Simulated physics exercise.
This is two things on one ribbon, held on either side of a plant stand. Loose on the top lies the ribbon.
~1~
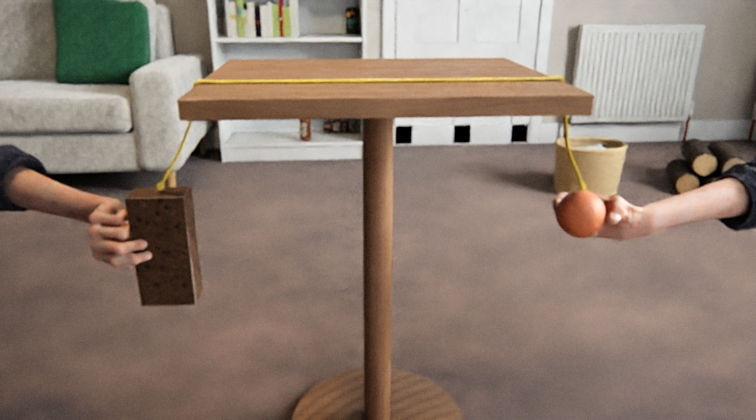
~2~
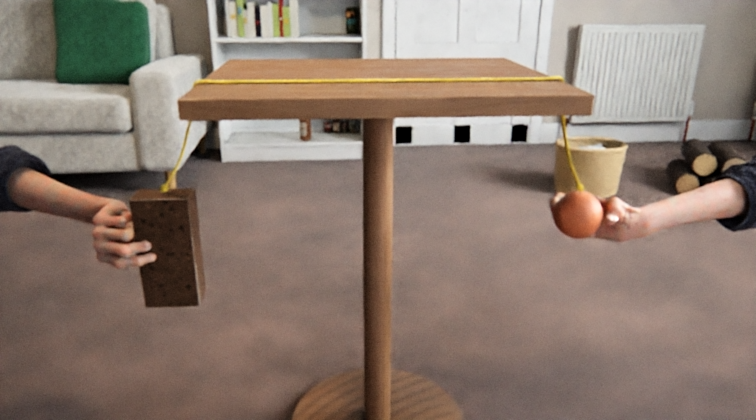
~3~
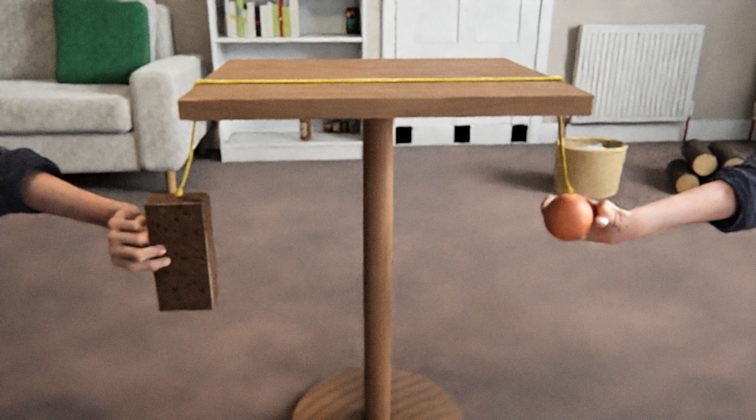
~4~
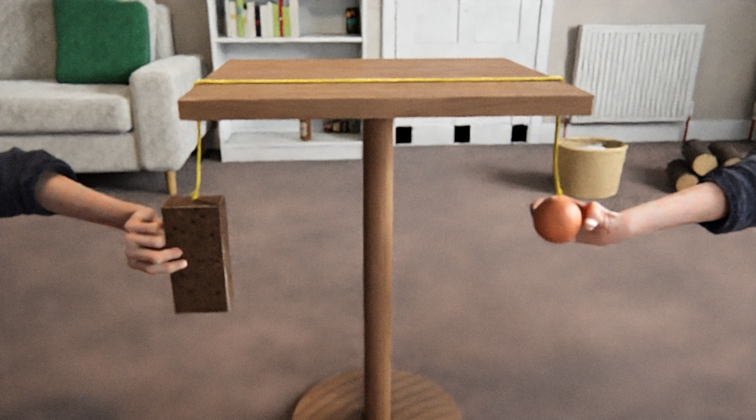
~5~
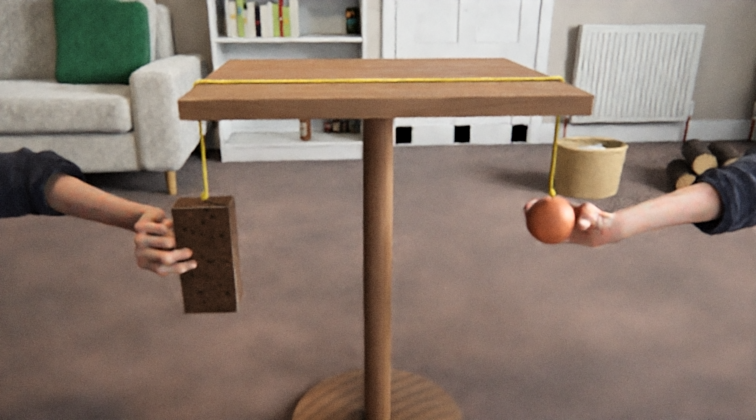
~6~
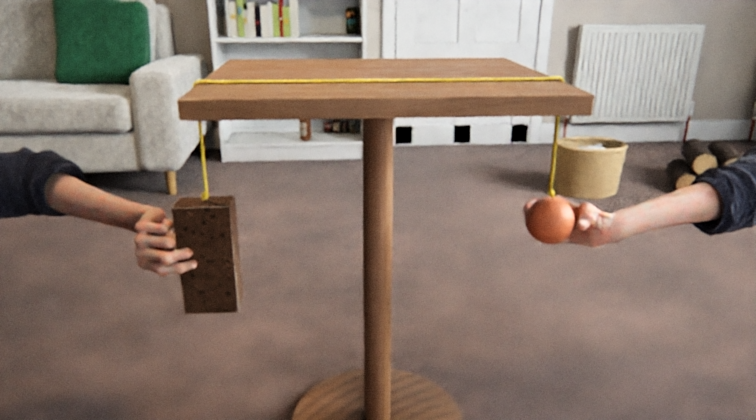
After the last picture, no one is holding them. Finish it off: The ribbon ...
The ribbon is dragged left.
Then, 0.54 s past the final frame, left brick lower near (227, 370); right orange pulled up onto the top.
Then, 1.02 s past the final frame, left brick down on the floor near (259, 406); right orange higher near (131, 93).
When it is over, left brick down on the floor near (293, 410); right orange down on the floor. The ribbon sinks on the left side.
